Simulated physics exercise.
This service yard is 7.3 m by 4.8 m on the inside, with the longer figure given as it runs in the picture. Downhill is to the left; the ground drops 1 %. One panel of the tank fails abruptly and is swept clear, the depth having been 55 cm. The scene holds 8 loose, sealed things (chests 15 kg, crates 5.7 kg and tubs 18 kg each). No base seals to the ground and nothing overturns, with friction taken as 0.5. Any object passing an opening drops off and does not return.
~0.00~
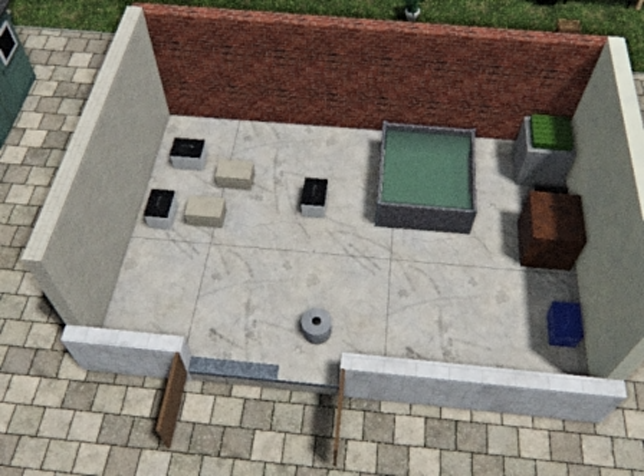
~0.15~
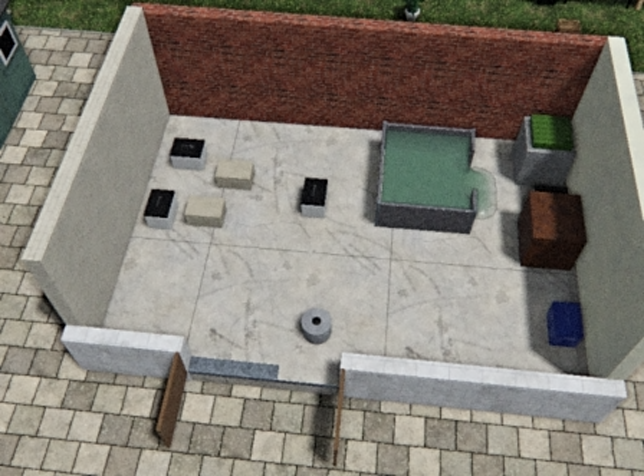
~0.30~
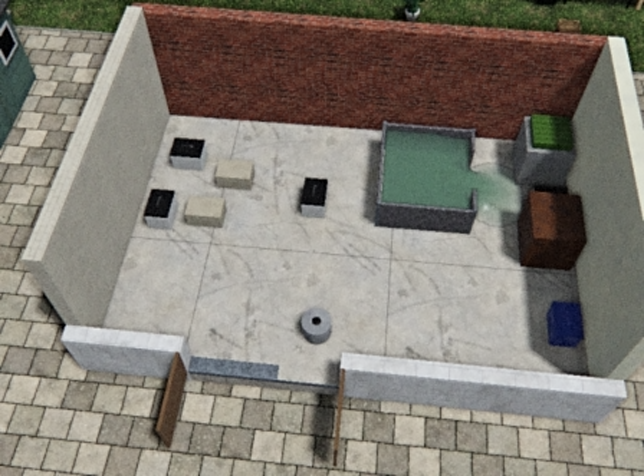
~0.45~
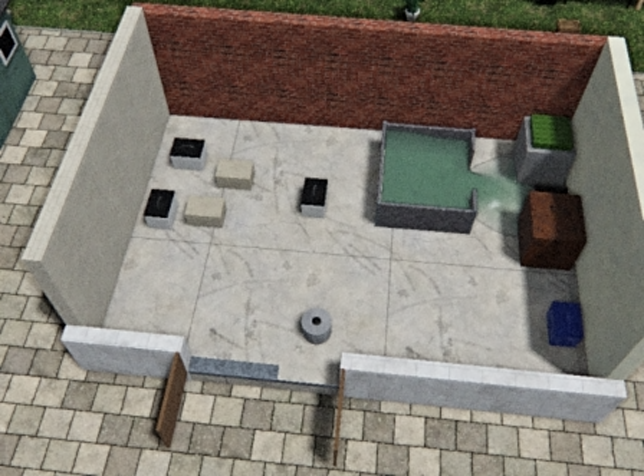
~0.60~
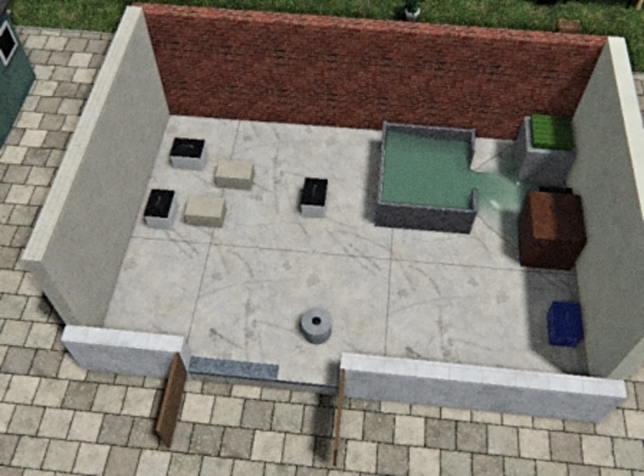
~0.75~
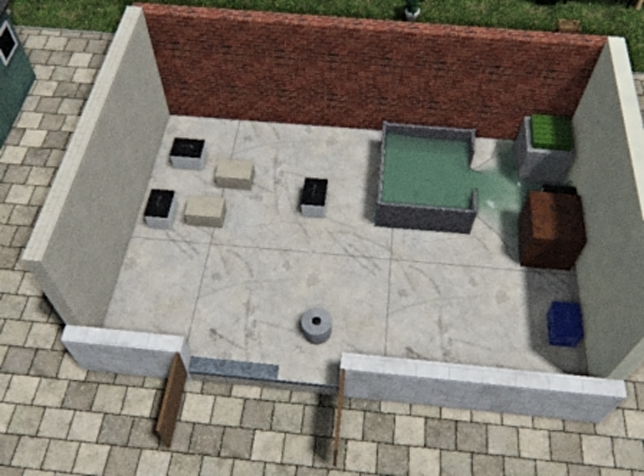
In a walled, paved yard, green water stands in a grey tank near the brick back wall, with crates, tubs and a blue chest around it. An opening appears in the tank's right side, and water pours out, spreading rightward between the grass-topped block and the brown box, while the chest stays still.
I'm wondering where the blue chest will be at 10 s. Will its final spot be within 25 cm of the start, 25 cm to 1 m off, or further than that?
I'd bet it stays anchored there.
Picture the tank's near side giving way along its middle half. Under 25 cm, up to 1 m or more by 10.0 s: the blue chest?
Outcome for the blue chest: Long-distance displacement.
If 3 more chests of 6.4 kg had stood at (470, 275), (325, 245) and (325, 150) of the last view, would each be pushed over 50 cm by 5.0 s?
Respectively: Greater, smaller, greater.
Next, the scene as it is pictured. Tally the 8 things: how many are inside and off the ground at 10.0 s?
The count is 2.
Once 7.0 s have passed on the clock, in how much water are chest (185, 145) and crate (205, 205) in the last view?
6 and 2 cm.
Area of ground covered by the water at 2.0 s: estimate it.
Near 9.5 m2 in all.
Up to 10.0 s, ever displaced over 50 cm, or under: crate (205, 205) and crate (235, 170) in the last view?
Beyond the limit, then beyond the limit.
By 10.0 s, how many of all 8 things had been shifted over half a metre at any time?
3.
After 2.0 s the blue chest is near (568, 319), 0.0 m from its start, aground; 0 of 8 are out; 1 afloat.
After 4.5 s the blue chest is near (568, 319), 0.0 m from its start, aground; 0 of 8 are out; 1 afloat.
After 7.0 s the blue chest is near (563, 316), 0.1 m from its start, aground; 0 of 8 are out; 2 afloat.
After 10.0 s the blue chest is near (563, 316), 0.1 m from its start, aground; 0 of 8 are out; 2 afloat.
